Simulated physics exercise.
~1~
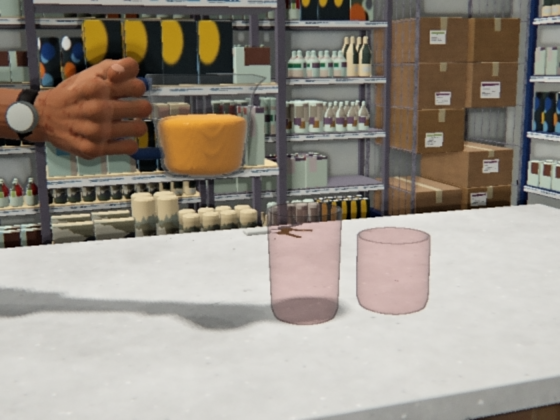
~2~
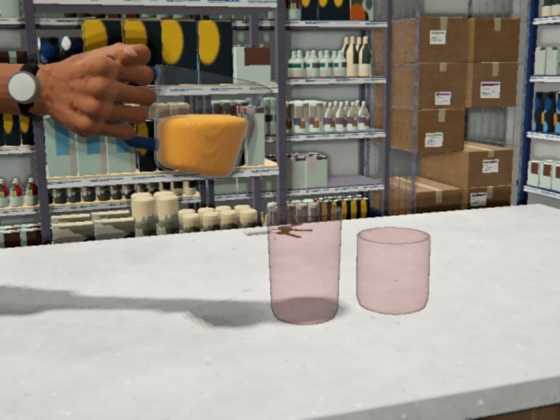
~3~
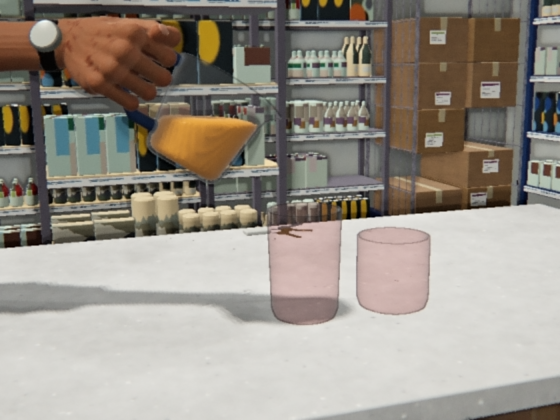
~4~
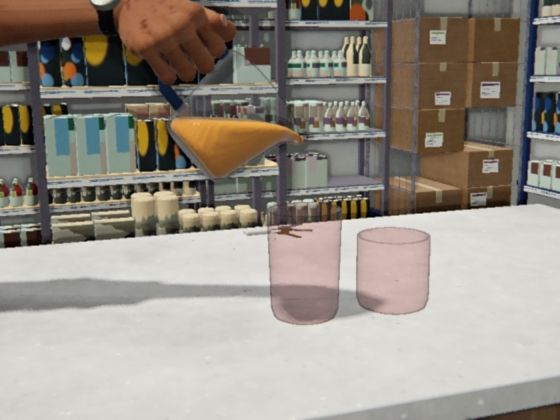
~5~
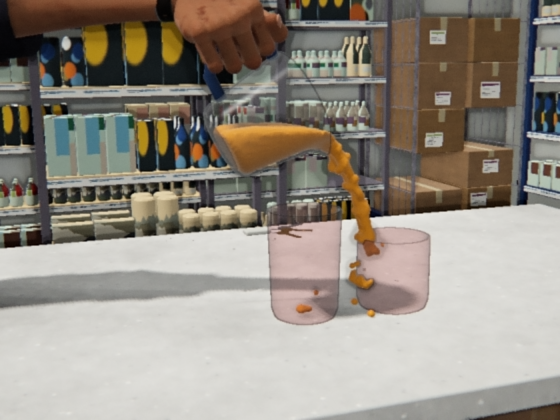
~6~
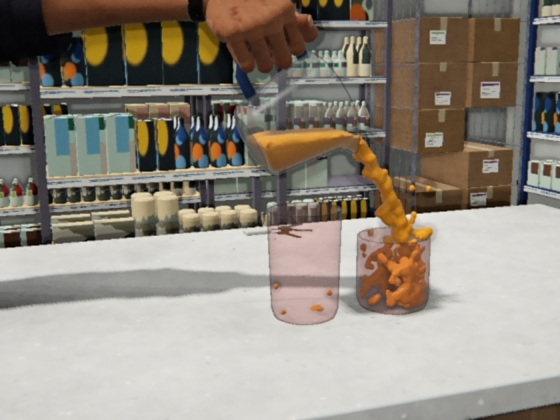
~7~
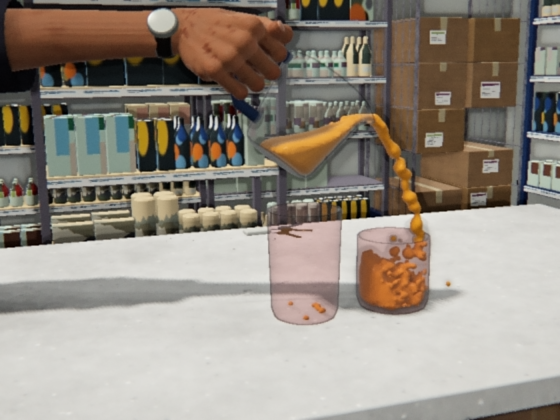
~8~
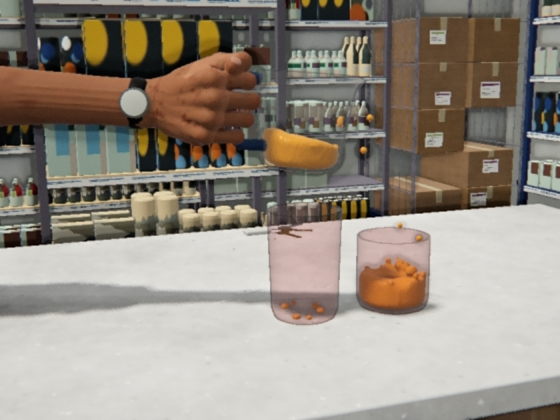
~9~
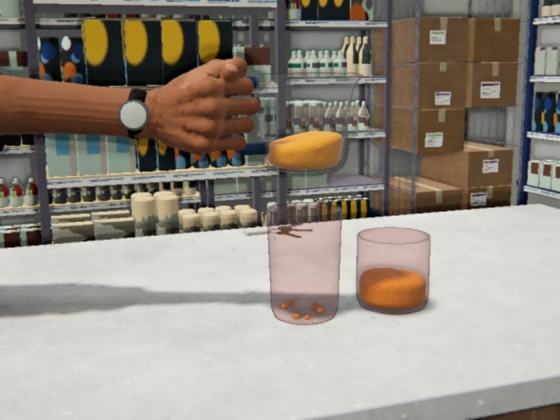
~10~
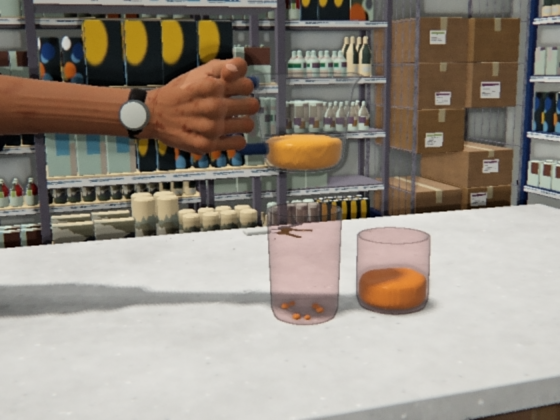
A hand tilted a clear jug of orange juice while moving it right above two empty pinkish glasses, spilling a few drops into the left one and pouring a stream into the right, then levelled the jug, leaving the right glass partly filled.
